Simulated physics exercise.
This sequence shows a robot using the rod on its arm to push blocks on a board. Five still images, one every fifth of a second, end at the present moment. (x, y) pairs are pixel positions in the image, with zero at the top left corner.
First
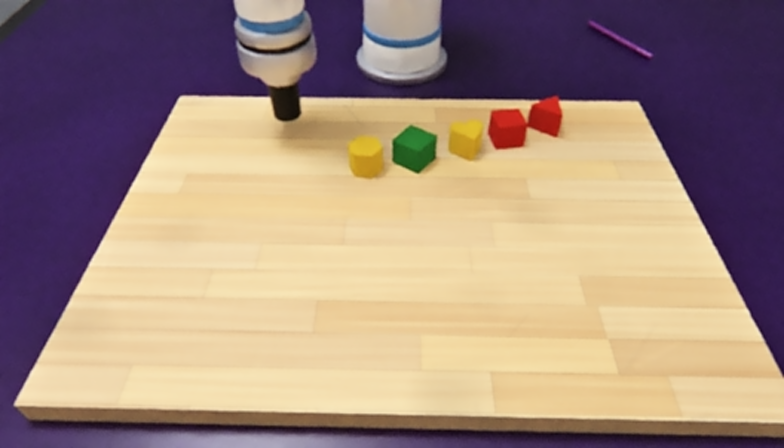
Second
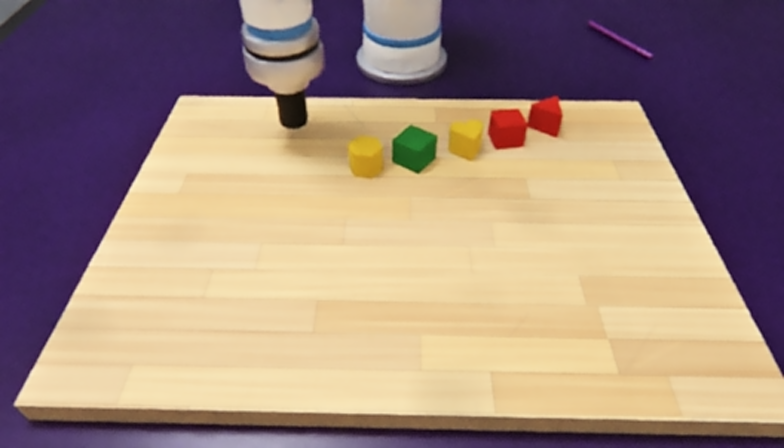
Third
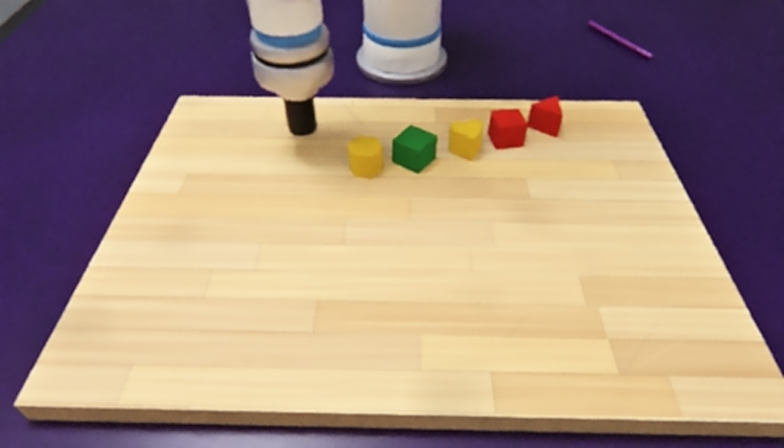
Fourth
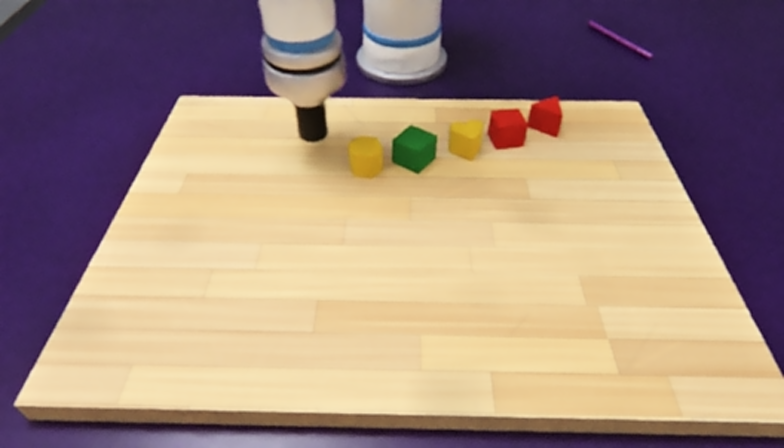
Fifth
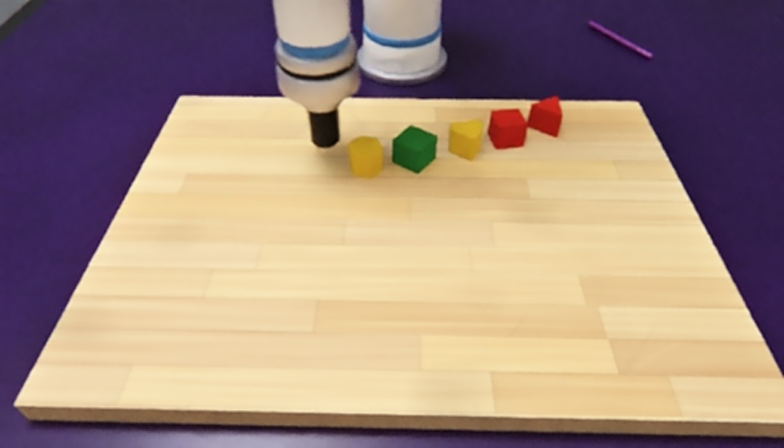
On a wooden board, a robot arm's black rod moves slightly right toward five still blocks.
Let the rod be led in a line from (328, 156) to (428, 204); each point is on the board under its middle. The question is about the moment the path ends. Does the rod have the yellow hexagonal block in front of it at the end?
Answer: No.
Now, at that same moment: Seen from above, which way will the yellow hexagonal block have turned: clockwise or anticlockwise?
It swings round anticlockwise.
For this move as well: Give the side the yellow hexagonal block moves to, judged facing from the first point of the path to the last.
Left side.
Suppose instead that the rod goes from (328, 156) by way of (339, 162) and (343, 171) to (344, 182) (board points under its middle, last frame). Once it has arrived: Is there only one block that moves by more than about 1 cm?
Final answer: Yes.
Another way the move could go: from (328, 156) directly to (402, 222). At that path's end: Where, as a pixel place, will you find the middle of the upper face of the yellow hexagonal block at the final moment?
In the picture, that point is around (389, 153).
The first path, step by step. One third of the way, rod (358, 155); yellow hexagonal block (389, 151), turned 30° anticlockwise.
Two thirds of the way, rod (393, 171); yellow hexagonal block (425, 161), turned 60° anticlockwise.
At the end, rod (429, 187); yellow hexagonal block (453, 166), turned 125° anticlockwise; green square in place.
